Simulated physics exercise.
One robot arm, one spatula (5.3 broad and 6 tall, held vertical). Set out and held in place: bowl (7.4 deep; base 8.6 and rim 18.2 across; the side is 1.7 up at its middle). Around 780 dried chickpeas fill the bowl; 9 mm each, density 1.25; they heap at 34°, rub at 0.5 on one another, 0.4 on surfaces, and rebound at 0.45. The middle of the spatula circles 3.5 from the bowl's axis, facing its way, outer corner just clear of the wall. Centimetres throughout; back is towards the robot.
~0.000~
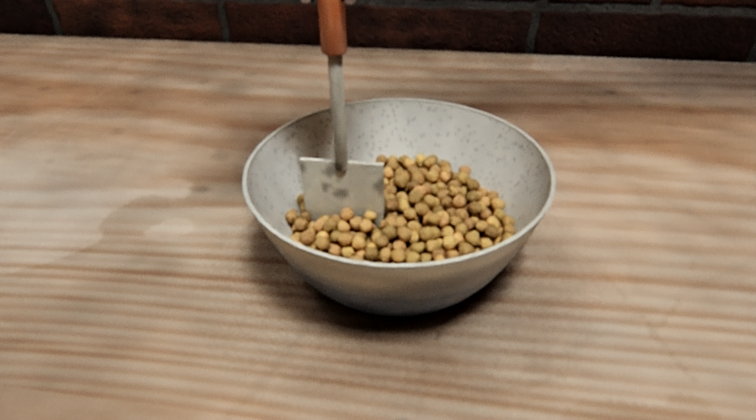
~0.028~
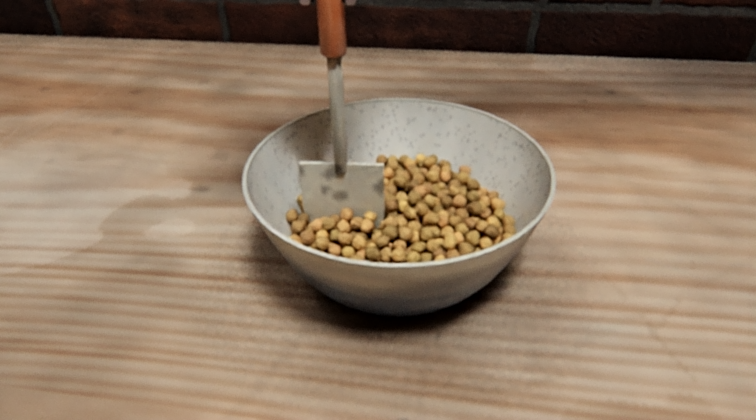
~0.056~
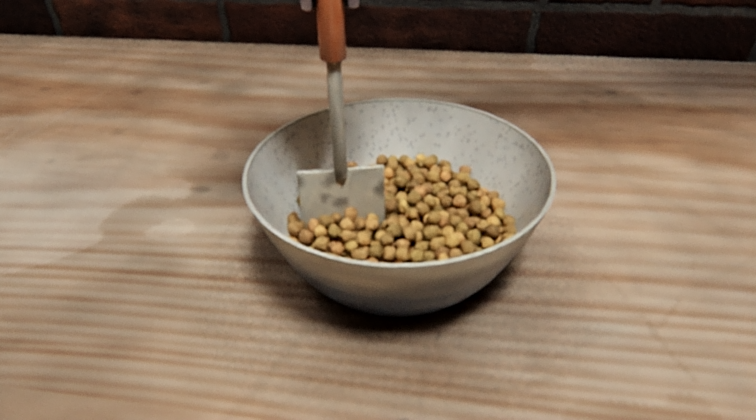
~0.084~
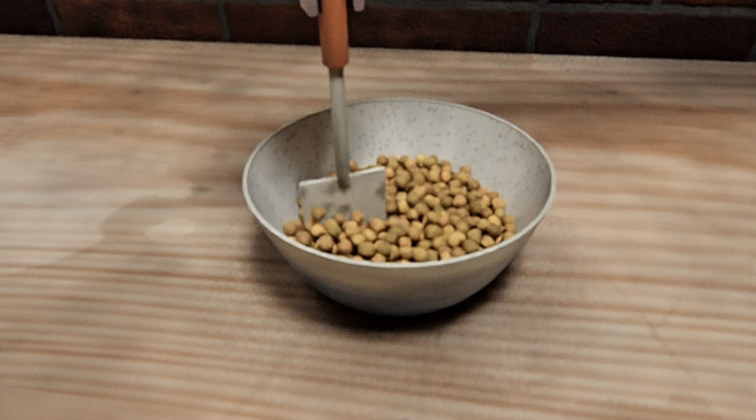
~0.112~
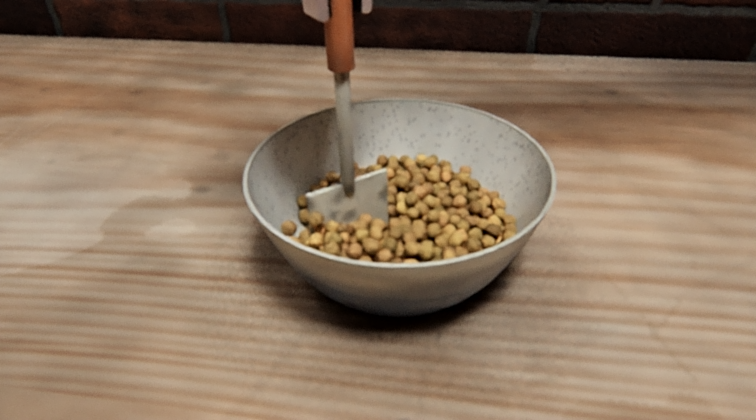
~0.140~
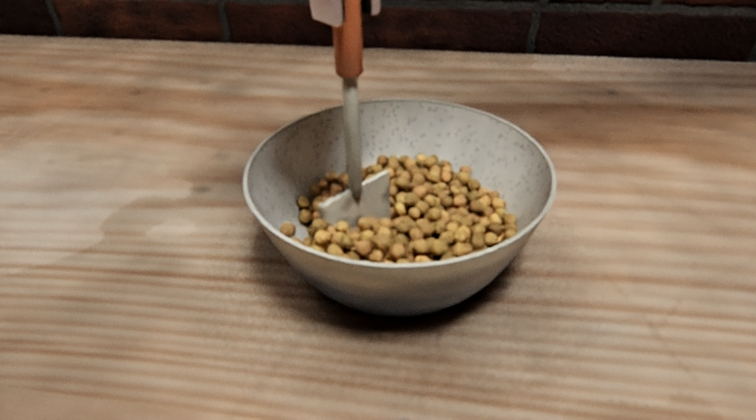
A spatula with an orange handle, held upright by a robot gripper, moved a short way toward the viewer and slightly right through a bowl of chickpeas, its blade turning as it nudged some aside.
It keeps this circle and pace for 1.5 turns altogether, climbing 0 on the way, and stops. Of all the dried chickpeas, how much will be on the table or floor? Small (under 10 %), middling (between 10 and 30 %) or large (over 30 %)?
A small share, under 10 %, ends on the table or floor.
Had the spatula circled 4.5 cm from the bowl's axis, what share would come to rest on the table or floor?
In that case some 10 per cent.
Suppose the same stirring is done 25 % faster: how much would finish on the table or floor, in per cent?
Then about 5 per cent.
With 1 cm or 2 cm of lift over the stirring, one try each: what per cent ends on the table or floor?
About 0 and 0 per cent.
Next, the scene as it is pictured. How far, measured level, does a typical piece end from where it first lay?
About 8 cm.
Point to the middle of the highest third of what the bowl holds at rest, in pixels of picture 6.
At about (458, 179).
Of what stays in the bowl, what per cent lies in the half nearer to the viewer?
About 35 per cent.
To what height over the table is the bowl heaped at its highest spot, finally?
About 8.0 cm.
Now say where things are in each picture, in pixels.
Spatula neck at (340, 140), 0° round; upper third of the load around (410, 217), from x 290 to 510, top at y 160; 782 in the bowl, in the first picture.
Spatula neck at (340, 142), 4° round; upper third of the load around (410, 219), from x 295 to 510, top at y 160, in the second picture.
Spatula neck at (339, 148), 16° round; upper third of the load around (404, 224), from x 290 to 510, top at y 160, in the third picture.
Spatula neck at (342, 154), 28° round; upper third of the load around (404, 229), from x 290 to 510, top at y 160, in the fourth picture.
Spatula neck at (347, 160), 40° round; upper third of the load around (404, 233), from x 290 to 510, top at y 160, in the fifth picture.
Spatula neck at (354, 165), 52° round; upper third of the load around (410, 237), from x 290 to 510, top at y 160; 782 in the bowl, in the sixth picture.
By 0.58 s, 244° round, highest piece 9 above the table; 778 in the bowl, 2 on the table or floor, 2 in flight or on the tool.
By 1.03 s, 75° round, highest piece 9 above the table; 767 in the bowl, 12 on the table or floor, 3 in flight or on the tool.
By 1.45 s, 180° round, highest piece 8 above the table; 760 in the bowl, 22 on the table or floor.
By 2.15 s, 180° round, highest piece 7 above the table; 760 in the bowl, 22 on the table or floor.
Final count, 760 in the bowl, 22 on the table or floor. That is 3 % on the table or floor.
